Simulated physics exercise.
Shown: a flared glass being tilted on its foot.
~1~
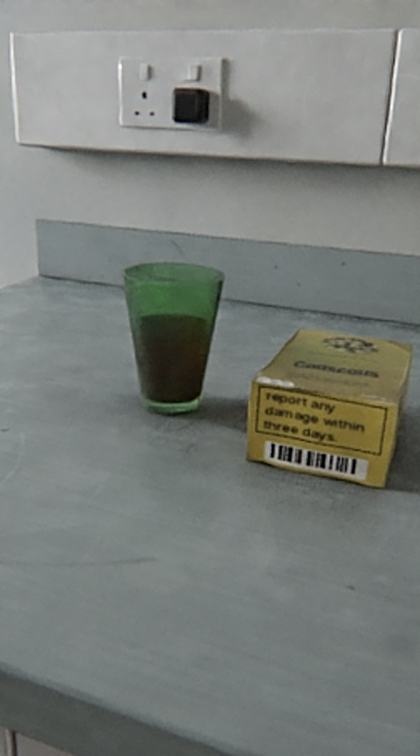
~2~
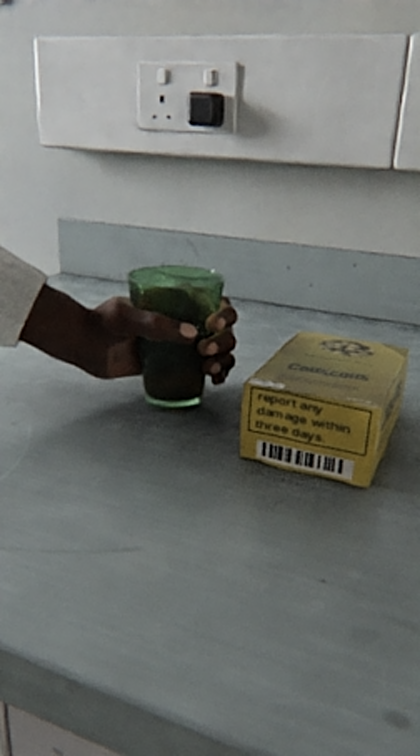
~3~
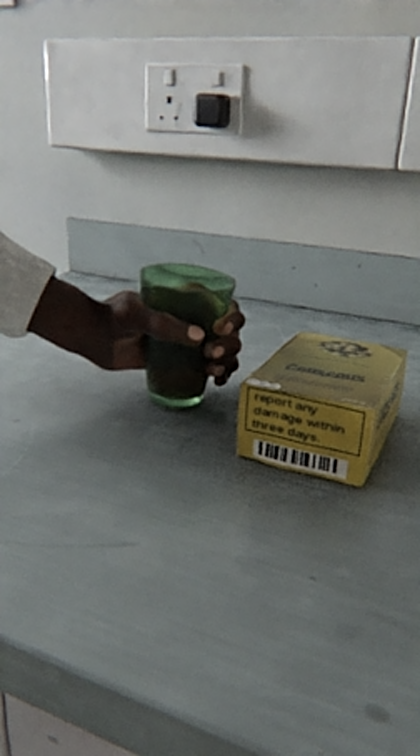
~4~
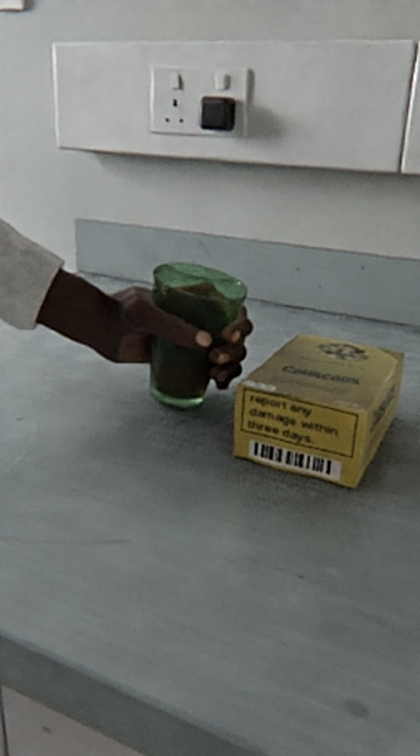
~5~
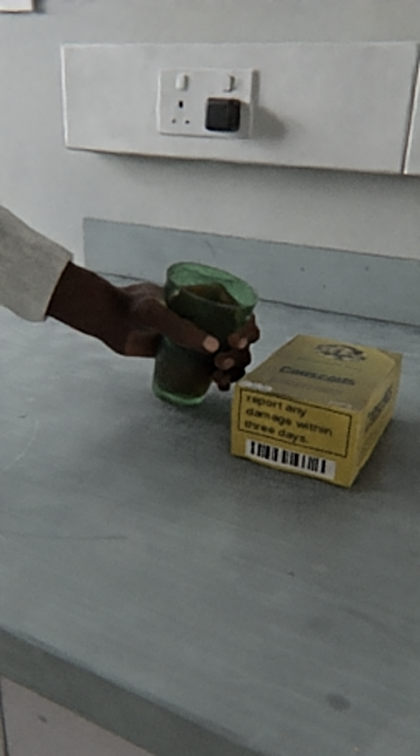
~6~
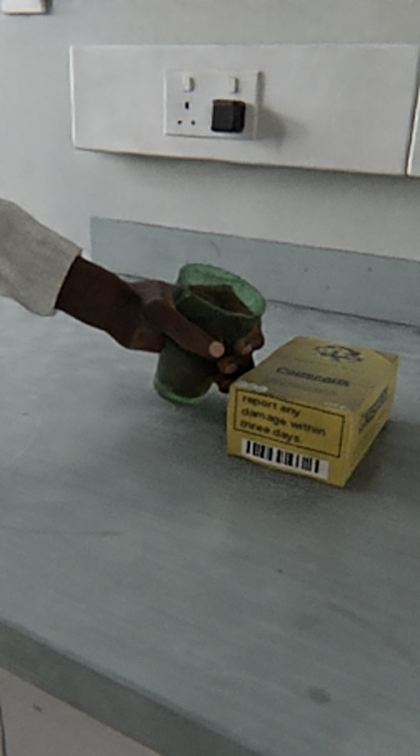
At first, a green flared glass about half full of dark liquid stands upright on a grey counter, left of a yellow packet. A hand reaches in from the left and grips the glass, then gradually tilts it on its foot, its top leaning right towards the packet.
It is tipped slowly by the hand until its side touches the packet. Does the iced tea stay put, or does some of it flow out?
Fully contained.
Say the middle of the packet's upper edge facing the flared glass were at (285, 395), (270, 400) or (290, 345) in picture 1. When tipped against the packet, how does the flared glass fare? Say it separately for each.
In turn: Wets the top, runs over, holds.
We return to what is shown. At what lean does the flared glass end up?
Lean at rest: Roughly 40° from vertical.
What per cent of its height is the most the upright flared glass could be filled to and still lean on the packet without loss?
Max fill: Approx. 75 in a hundred.
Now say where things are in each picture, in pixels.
In the first picture, it stands upright; flared glass (172, 335) about half full.
In the second picture, a hand takes hold; flared glass about half full, surface at (175, 328); packet (329, 400).
In the third picture, on the way over; flared glass (182, 334) about half full.
In the fourth picture, it is leaning; flared glass about half full, surface at (190, 328); packet (323, 402).
In the fifth picture, tipping on its foot; flared glass (196, 335) about half full.
In the sixth picture, the top moves towards the packet; flared glass (201, 337) tipped 20°; packet (317, 403).
Next, the flared glass leans by about 30°; its rim is dry.
After that, the flared glass leans by about 35°; its rim is dry.
Finally, the flared glass leans by about 40°, against the packet; its rim is dry.
